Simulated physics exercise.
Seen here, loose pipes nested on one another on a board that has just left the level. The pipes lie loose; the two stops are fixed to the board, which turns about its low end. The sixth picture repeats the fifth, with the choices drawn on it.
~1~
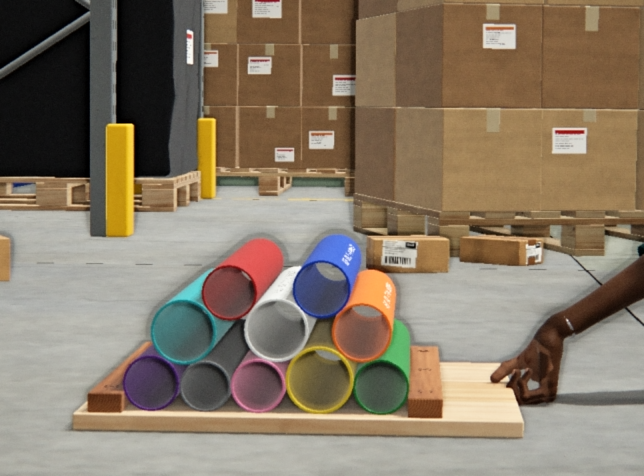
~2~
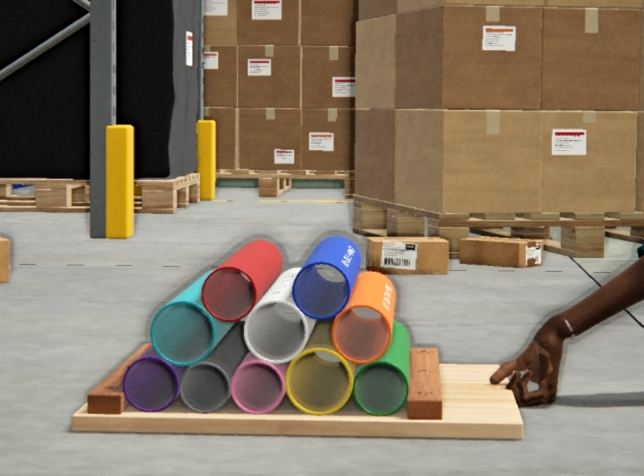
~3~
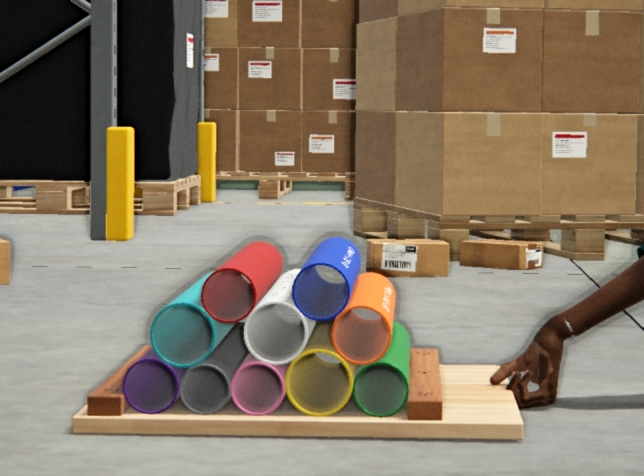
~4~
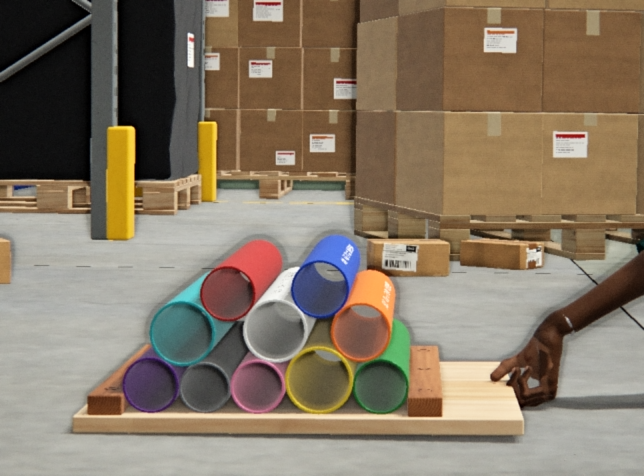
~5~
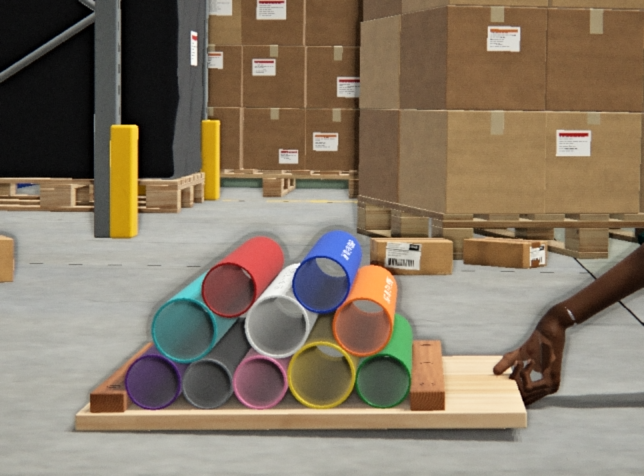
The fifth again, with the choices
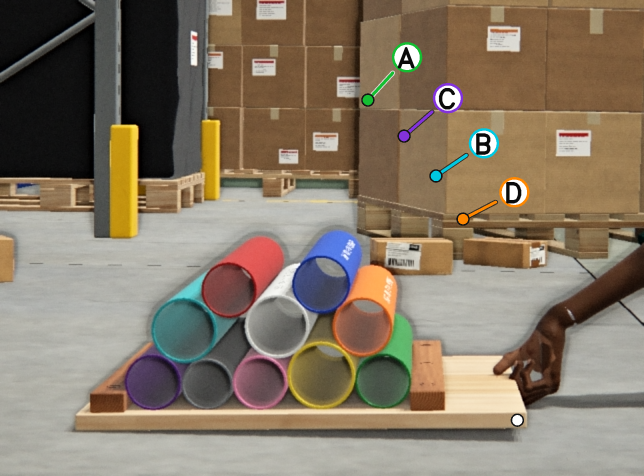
Colourful pipes sit stacked on a wooden board, barely moving, while a hand grips its right end.
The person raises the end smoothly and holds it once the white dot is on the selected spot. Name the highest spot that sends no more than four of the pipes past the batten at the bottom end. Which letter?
The last mark within the limit is B.
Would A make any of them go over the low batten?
Yes.
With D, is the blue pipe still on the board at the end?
No.
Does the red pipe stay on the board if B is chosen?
No, with B.
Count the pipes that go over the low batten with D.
With D, four.
On the marked copy, A at (368, 100); B at (436, 176); C at (404, 136); D at (463, 219); the white dot at (517, 420).
Following B. Soon after the start, board at 19°.
Later, board at 35°.
In the end, board at 35°, four over the low batten (turquoise, white, blue, red).
As for the rest, A six over the low batten; C five over the low batten; D four over the low batten (turquoise, white, blue, red).
